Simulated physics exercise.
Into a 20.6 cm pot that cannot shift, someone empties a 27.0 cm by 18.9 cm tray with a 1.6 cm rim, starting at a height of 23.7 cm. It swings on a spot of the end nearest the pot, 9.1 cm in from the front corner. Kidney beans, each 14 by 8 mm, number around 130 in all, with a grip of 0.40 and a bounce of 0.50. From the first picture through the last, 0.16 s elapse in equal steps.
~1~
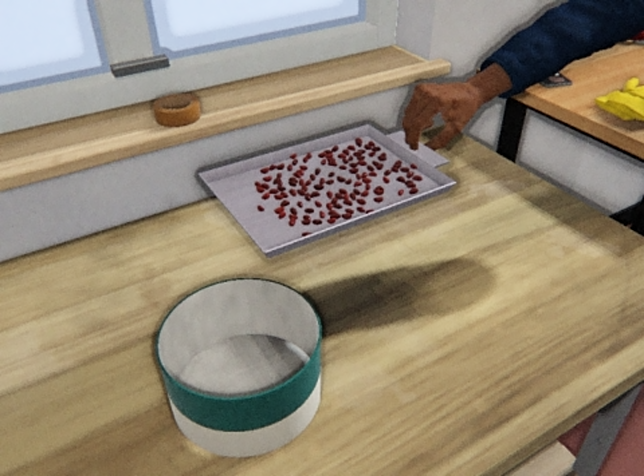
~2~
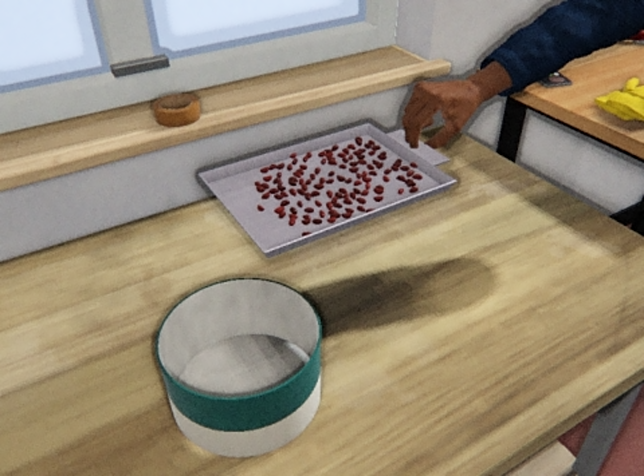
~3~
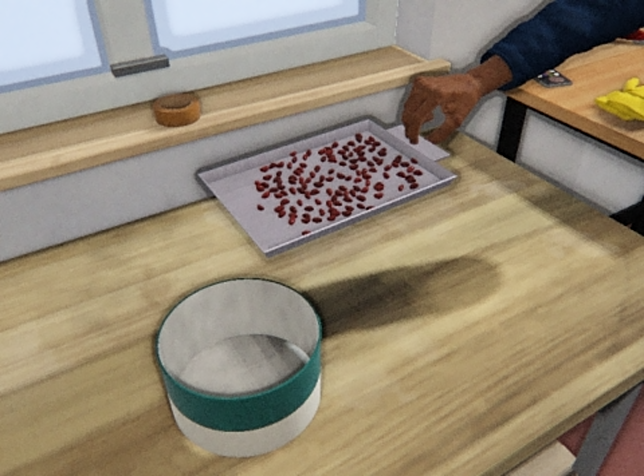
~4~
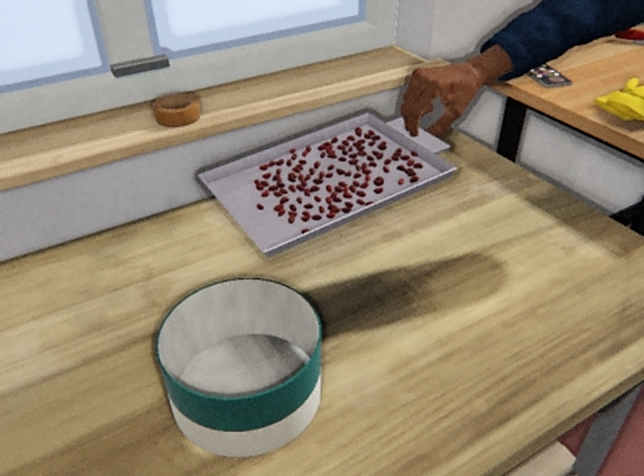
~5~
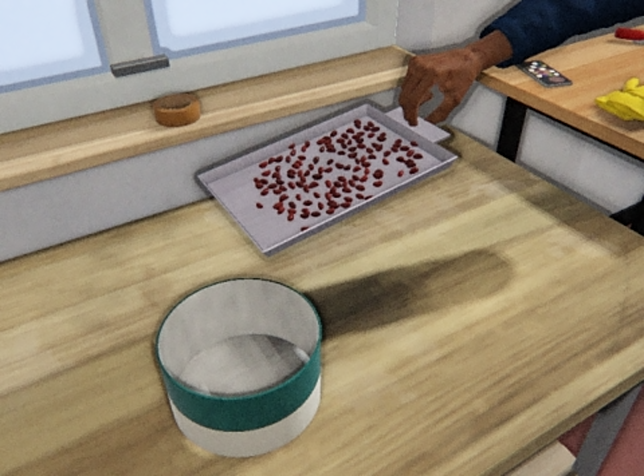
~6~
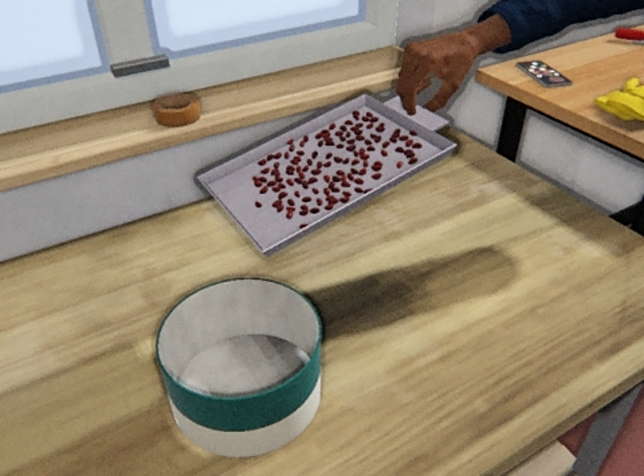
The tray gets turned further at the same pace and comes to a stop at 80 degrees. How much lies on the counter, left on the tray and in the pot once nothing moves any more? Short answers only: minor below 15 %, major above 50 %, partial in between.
In order: Counter: Looks like over half the load; left on the tray: Looks like a minor amount; pot: Looks like a noticeable amount.
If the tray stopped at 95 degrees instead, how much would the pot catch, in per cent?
That comes out at some 40 per cent.
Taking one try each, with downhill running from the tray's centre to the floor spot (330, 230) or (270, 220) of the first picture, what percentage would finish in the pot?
About 75 per cent on the first try and 95 per cent on the second.
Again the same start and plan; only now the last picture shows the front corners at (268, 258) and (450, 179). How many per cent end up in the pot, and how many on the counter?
In the pot: 65 per cent; on the counter: 35 per cent.
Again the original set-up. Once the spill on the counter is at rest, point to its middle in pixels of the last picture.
Around (132, 339).
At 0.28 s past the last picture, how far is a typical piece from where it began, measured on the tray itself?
Roughly 5 cm.
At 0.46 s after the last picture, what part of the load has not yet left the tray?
Of the load, some 75 percent.
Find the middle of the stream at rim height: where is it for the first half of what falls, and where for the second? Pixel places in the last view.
First near (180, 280), then at (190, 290).
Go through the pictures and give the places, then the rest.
In the first frame, tray tilt 0 degrees, front corners at (268, 247) and (449, 181); middle of the pieces at (330, 182); pot at (239, 332).
In the second frame, tray tilt 0 degrees, front corners at (267, 247) and (449, 180); middle of the pieces at (330, 182).
In the third frame, tray tilt 2 degrees, front corners at (267, 247) and (449, 175); middle of the pieces at (330, 179).
In the fourth frame, tray tilt 4 degrees, front corners at (266, 247) and (450, 167), lowest corner left back; middle of the pieces at (330, 176).
In the fifth frame, tray tilt 8 degrees, front corners at (266, 247) and (449, 157), lowest corner left back; middle of the pieces at (329, 170).
In the sixth frame, tray tilt 12 degrees, front corners at (265, 246) and (448, 145), lowest corner left back; middle of the pieces at (328, 165); pot at (239, 332).
Then, 0.28 s after the last picture, tilt 46 degrees; the tray holds 100 %, the pot 0 %.
Then, 0.46 s after the last picture, tilt 68 degrees; the tray holds 75 %, the pot 0 %.
Then, 0.77 s after the last picture, tilt 80 degrees; the tray holds 0 %, the pot 35 %.
In the end, counter 60 %, tray 0 %, pot 40 %.
